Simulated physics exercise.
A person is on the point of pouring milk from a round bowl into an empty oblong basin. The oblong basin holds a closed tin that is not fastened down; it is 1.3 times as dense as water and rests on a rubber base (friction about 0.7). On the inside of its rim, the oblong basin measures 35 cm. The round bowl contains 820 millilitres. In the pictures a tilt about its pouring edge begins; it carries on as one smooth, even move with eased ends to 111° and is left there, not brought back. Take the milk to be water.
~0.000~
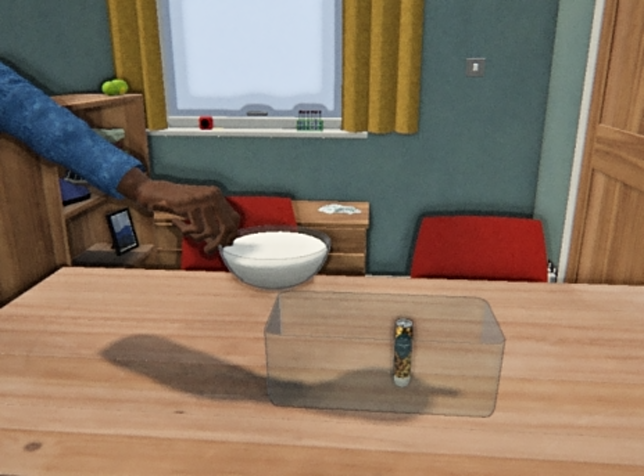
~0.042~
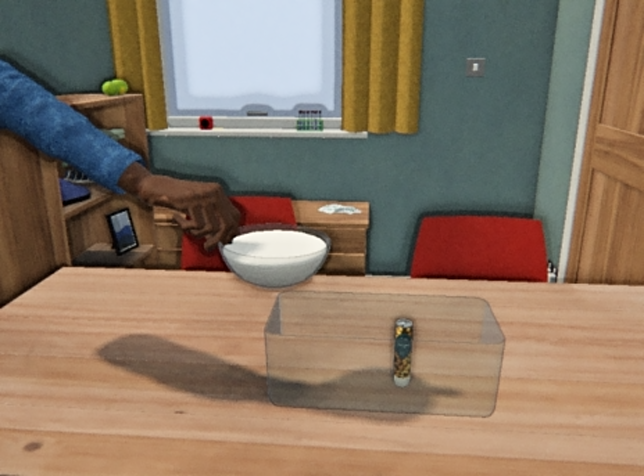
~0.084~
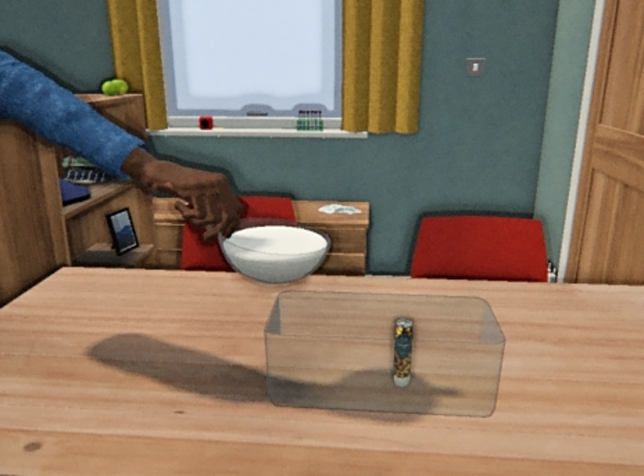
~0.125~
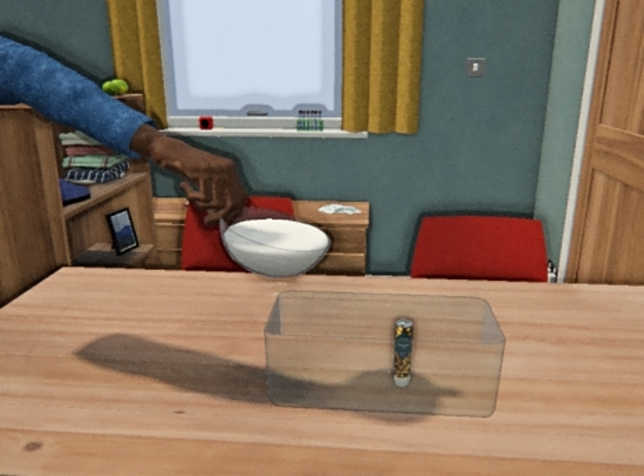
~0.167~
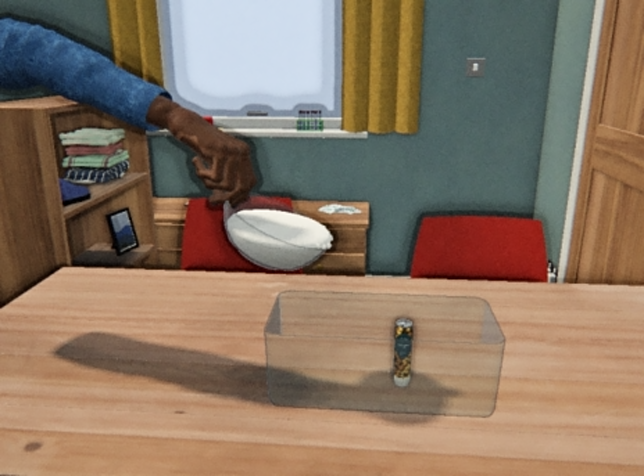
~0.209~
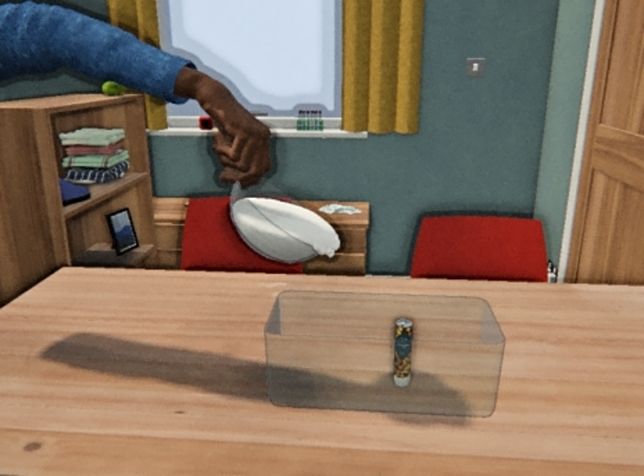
A blue-sleeved arm held a white bowl of milk above a wooden table, beside a clear basin with a small patterned tin inside, and tilted it to the right, slowly at first, then more steeply.
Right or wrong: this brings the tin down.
Wrong, the tin stays up.
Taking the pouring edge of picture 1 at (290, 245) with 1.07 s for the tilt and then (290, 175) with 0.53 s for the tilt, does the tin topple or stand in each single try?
Run one: It does not tip. Run two: It tumbles.
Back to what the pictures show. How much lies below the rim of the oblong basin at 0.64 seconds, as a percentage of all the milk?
That comes to about 98 percent.
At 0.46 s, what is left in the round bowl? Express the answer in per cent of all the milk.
Roughly 10 per cent.
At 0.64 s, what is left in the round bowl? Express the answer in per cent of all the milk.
0 in a hundred, give or take.
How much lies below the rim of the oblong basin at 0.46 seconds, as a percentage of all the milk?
Close to 18 in a hundred.
Then, 0.46 s in, the tilt is 106° and 11 per cent is still to pour; the tin stands where it began.
Then, 0.64 s in, the tilt is 111° and 0 per cent is still to pour; the tin stands where it began.
Then, 0.82 s in, the tilt is 111° and 0 per cent is still to pour; the tin stands where it began.
Then, 1.03 s in, the tilt is 111° and 0 per cent is still to pour; the tin stands where it began.
Finally, the tin stands where it began.
